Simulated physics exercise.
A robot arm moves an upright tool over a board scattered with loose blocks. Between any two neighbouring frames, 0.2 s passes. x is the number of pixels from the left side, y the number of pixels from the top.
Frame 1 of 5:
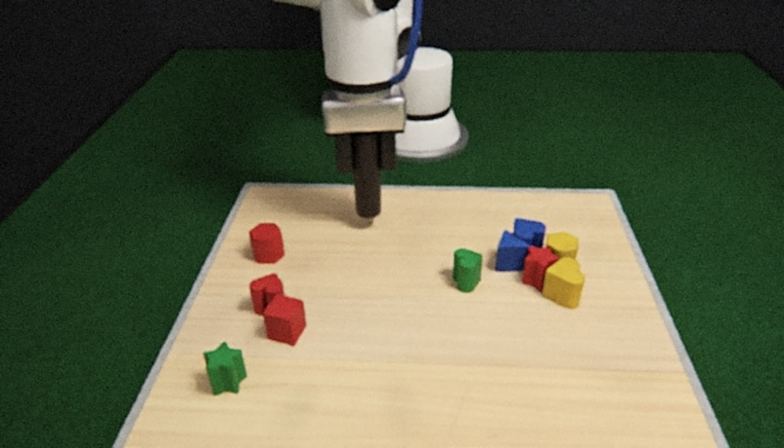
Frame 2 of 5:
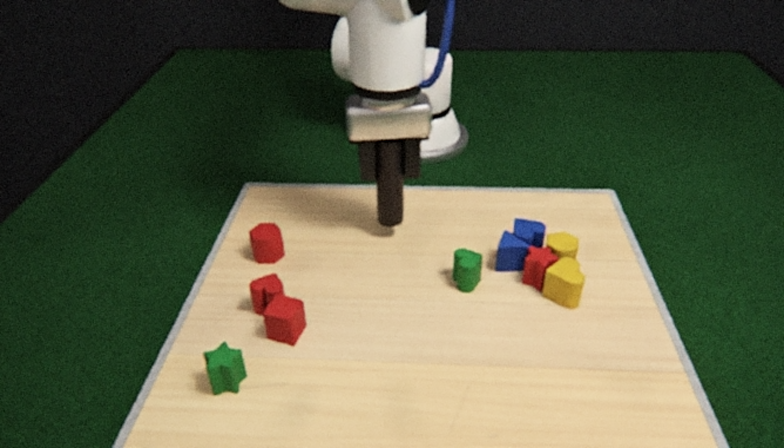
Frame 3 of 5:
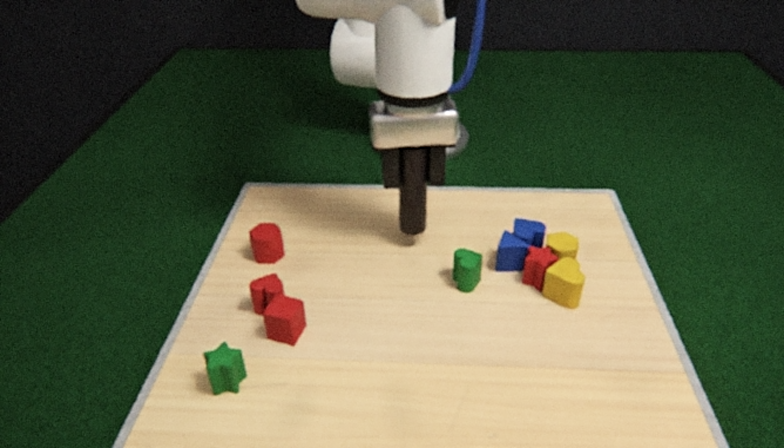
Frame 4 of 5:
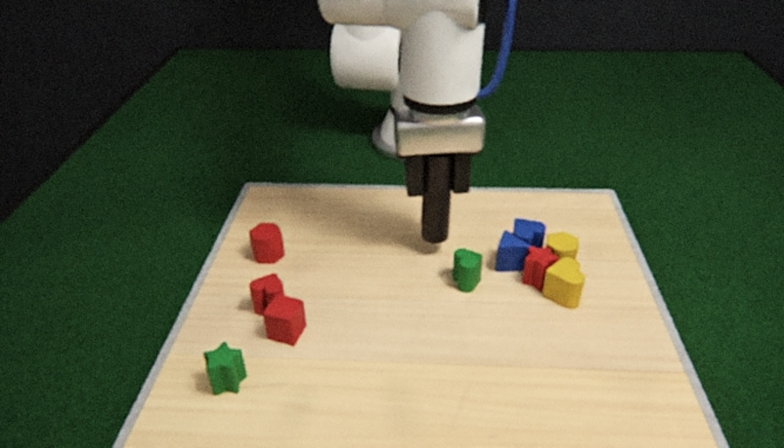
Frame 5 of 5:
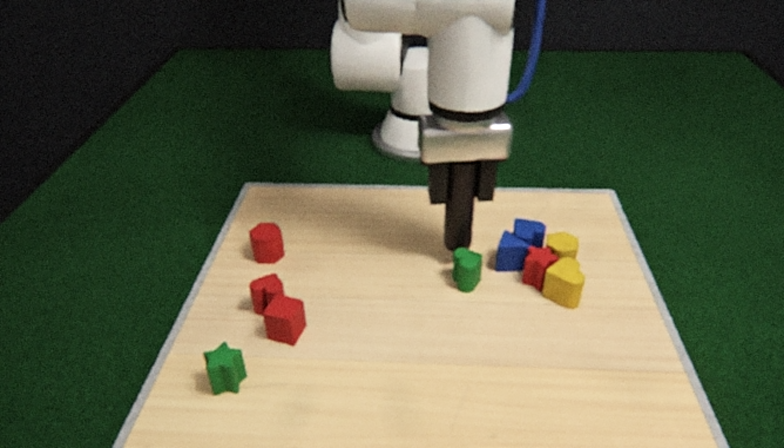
A white robot arm with a dark upright tool reaches over the far edge of a pale wooden board on a green surface, seen from the front and slightly above. Three red blocks and a green star sit at left, a green block right of centre, and a blue, red and yellow cluster at right. The arm slides the tool steadily rightward and slightly nearer, close behind the green block, while blocks and camera stay still.
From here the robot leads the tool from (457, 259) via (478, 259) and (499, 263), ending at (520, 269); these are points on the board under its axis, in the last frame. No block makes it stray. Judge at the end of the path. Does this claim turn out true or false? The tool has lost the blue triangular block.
That statement is not accurate.
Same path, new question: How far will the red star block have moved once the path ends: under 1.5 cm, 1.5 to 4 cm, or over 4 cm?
That block covers between 1.5 and 4 cm.
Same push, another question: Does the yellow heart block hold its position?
No
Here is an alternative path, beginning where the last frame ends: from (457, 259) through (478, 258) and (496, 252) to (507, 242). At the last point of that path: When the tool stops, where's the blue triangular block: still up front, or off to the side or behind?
The tool moves past it.
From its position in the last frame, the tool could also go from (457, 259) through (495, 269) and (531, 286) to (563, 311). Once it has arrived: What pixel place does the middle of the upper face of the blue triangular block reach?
The blue triangular block ends near (539, 242).
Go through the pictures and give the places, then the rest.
The first frame shows tool's lower end at (369, 213); blue triangular block at (511, 240); blue heart block at (528, 227); red star block at (542, 255); yellow hexagonal block at (563, 240); yellow heart block at (568, 270).
The second frame shows tool at (391, 221); blocks still.
The third frame shows tool at (413, 229); blocks still.
The fourth frame shows tool at (435, 237); blocks still.
The fifth frame shows tool at (457, 245); blue triangular block at (511, 240); blue heart block at (528, 227); red star block at (542, 255); yellow hexagonal block at (563, 240); yellow heart block at (568, 270).
The first path, step by step. Halfway along, tool at (490, 247); blue triangular block at (517, 240).
At the end, tool at (522, 255); blue triangular block at (549, 248); blue heart block at (539, 226), turned 50° anticlockwise; red star block at (555, 264); yellow hexagonal block at (569, 240); yellow heart block at (581, 278).
